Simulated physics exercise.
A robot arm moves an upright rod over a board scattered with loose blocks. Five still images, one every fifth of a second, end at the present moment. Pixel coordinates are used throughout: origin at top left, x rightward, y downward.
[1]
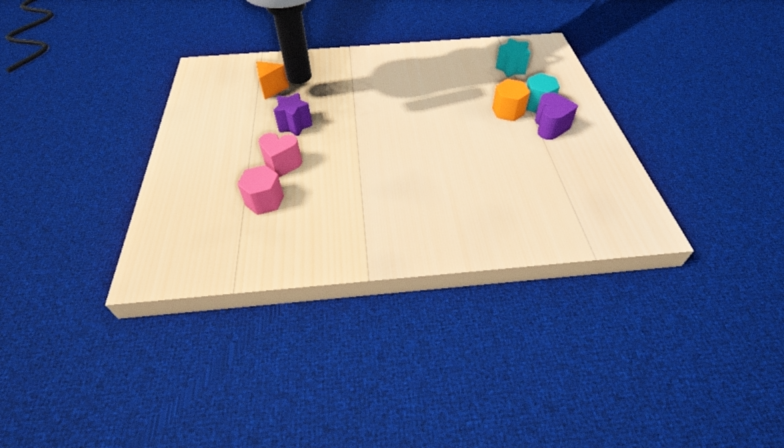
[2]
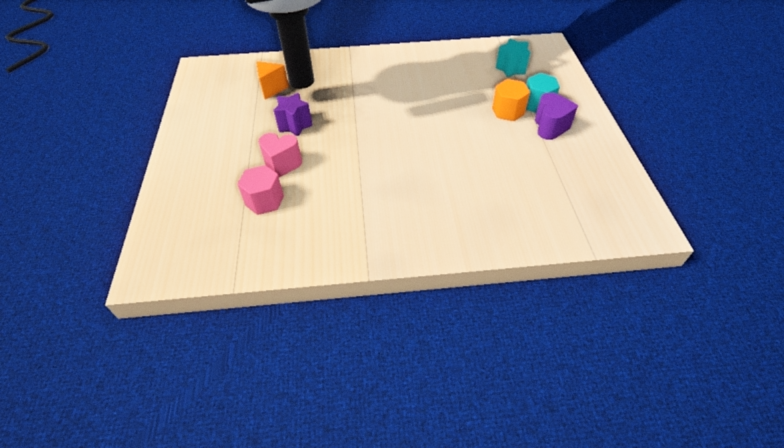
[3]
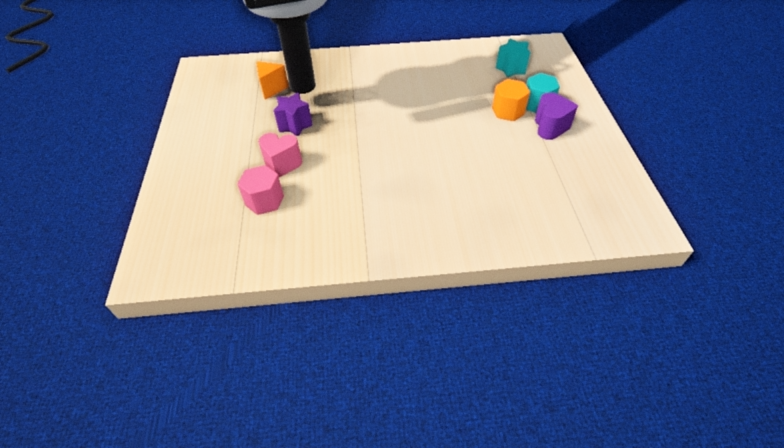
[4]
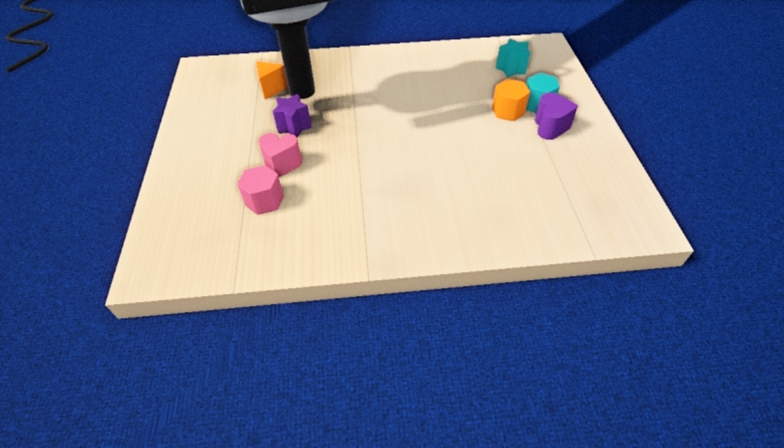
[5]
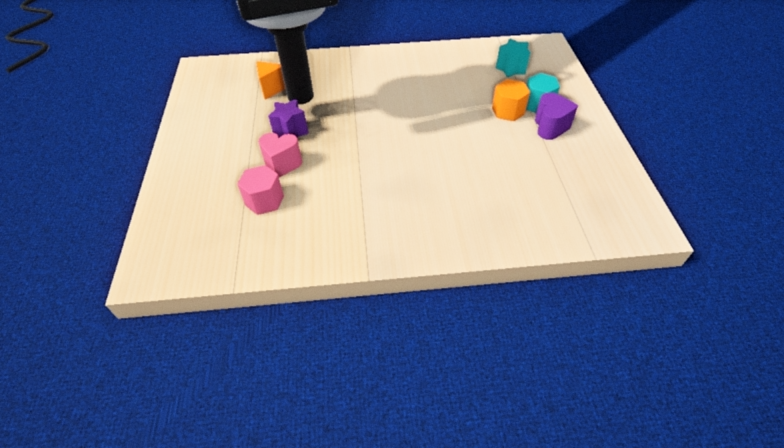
A pale wooden board lies on a blue textured surface, seen from above at an angle by a camera that stays still. An orange block, a purple star, a pink heart and another pink block line the left side, while two teal blocks, an orange one and a purple one cluster at upper right. The robot arm's black rod inches toward the viewer, then nudges the star slightly down and left.
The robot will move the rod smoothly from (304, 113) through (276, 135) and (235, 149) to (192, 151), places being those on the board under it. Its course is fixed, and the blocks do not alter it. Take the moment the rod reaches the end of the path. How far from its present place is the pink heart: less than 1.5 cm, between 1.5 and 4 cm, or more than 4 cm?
The best fit is 1.5 to 4 cm.
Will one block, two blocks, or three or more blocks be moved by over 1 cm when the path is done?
Looking at the path, I think two of the blocks end up more than 1 cm away.
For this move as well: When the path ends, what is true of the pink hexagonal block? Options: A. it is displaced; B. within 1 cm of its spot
The one that fits is B, within 1 cm of its spot.
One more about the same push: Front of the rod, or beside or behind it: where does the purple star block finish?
My prediction: No longer in front.
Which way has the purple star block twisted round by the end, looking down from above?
It is turned anticlockwise.
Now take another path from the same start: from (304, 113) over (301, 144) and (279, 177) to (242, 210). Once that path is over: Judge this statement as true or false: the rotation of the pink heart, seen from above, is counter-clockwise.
Answer: True.
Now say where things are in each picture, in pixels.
Rod's lower end (299, 77); pink hexagonal block (258, 179); orange three-sided block (267, 67); pink heart (277, 142); purple star block (290, 103), in the first picture.
Rod (302, 82); blocks still, in the second picture.
Rod (303, 87); blocks still, in the third picture.
Rod (303, 92); purple star block (289, 104), in the fourth picture.
Rod (301, 97); pink hexagonal block (258, 179); orange three-sided block (267, 67); pink heart (277, 142); purple star block (286, 109), in the fifth picture.
What follows on the original path. One third of the way, rod (270, 120); pink heart (274, 152), turned 15° anticlockwise; purple star block (264, 135), turned 35° anticlockwise.
Two thirds of the way, rod (228, 133); pink heart (274, 155), turned 30° anticlockwise; purple star block (249, 142), turned 80° anticlockwise.
At the end, rod (185, 135); pink hexagonal block still; orange three-sided block still; pink heart (274, 155), turned 30° anticlockwise; purple star block (249, 142), turned 80° anticlockwise.
